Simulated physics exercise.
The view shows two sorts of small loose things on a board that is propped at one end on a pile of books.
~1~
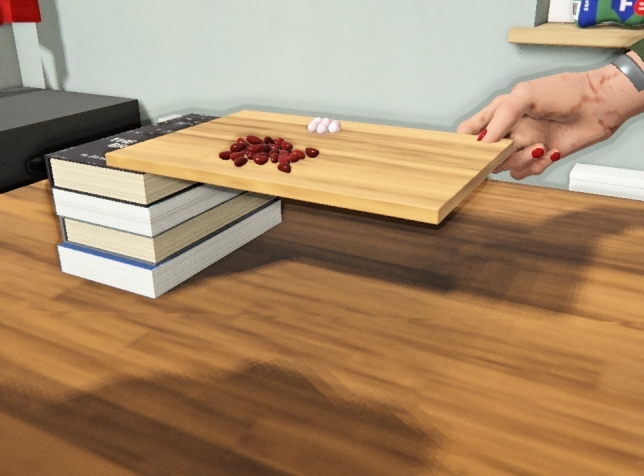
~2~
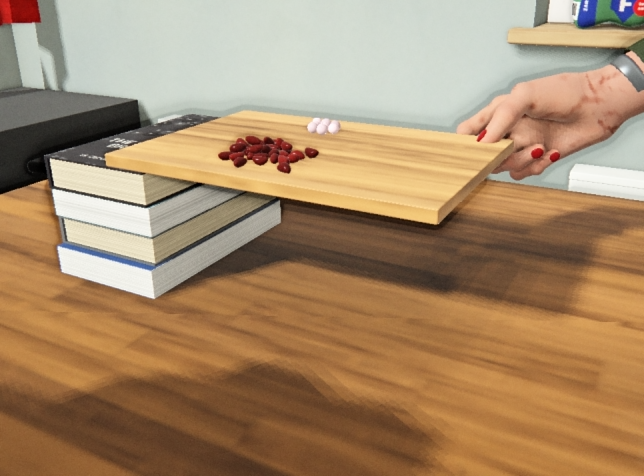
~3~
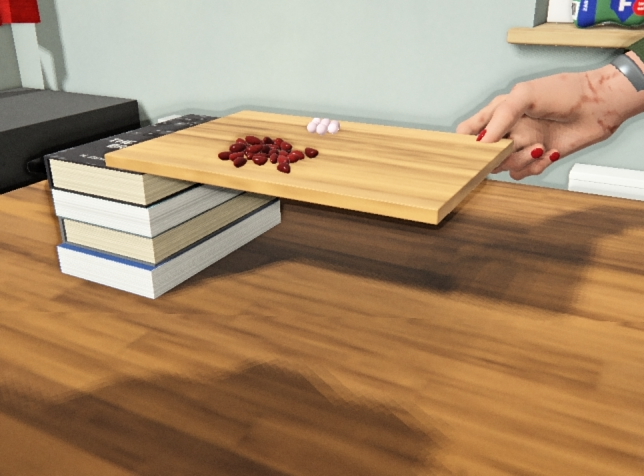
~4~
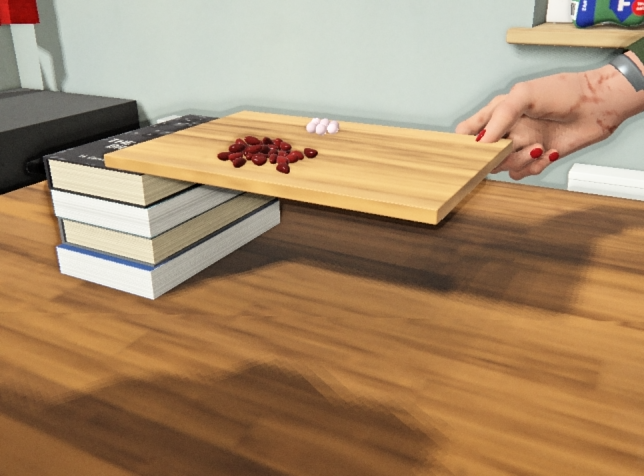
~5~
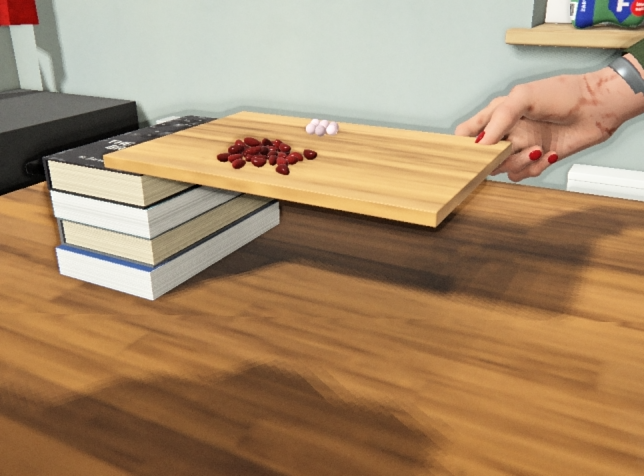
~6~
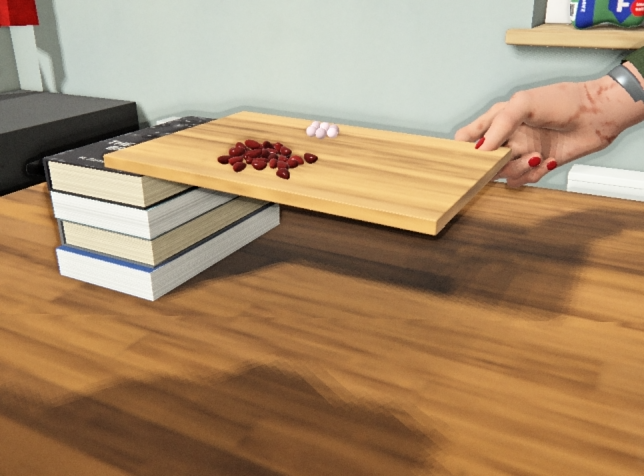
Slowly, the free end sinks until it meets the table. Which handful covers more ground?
More distant handful.
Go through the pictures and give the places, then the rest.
The first frame shows held end of the board at (430, 211), level; book pile at (172, 153), nearly half as high as the board is long; near handful at (267, 149), some kidney beans; far handful at (325, 127), a few sugar pearls.
The second frame shows held end of the board at (429, 211), level; far handful at (324, 127).
The third frame shows held end of the board at (429, 211), level; near handful at (266, 150).
The fourth frame shows held end of the board at (429, 211), level; far handful at (323, 128).
The fifth frame shows held end of the board at (428, 214), level; near handful at (265, 151).
The sixth frame shows held end of the board at (428, 221), down by 2°; book pile at (171, 156); near handful at (265, 154), not moving; far handful at (323, 131), not moving.
Then, 0.39 s after the last picture, board sloping at 13°; near handful all still on the board; far handful all still on the board.
Then, 0.80 s after the last picture, board sloping at 26°; near handful all still on the board; far handful mostly less than half a board's length out.
Then, 1.29 s after the last picture, board resting at 27°; near handful mostly less than half a board's length out; far handful mostly one to two board lengths out.
By the end, board resting at 27°; near handful mostly less than half a board's length out; far handful mostly more than two board lengths out, about a third gone off the table; the far handful has gone farther.
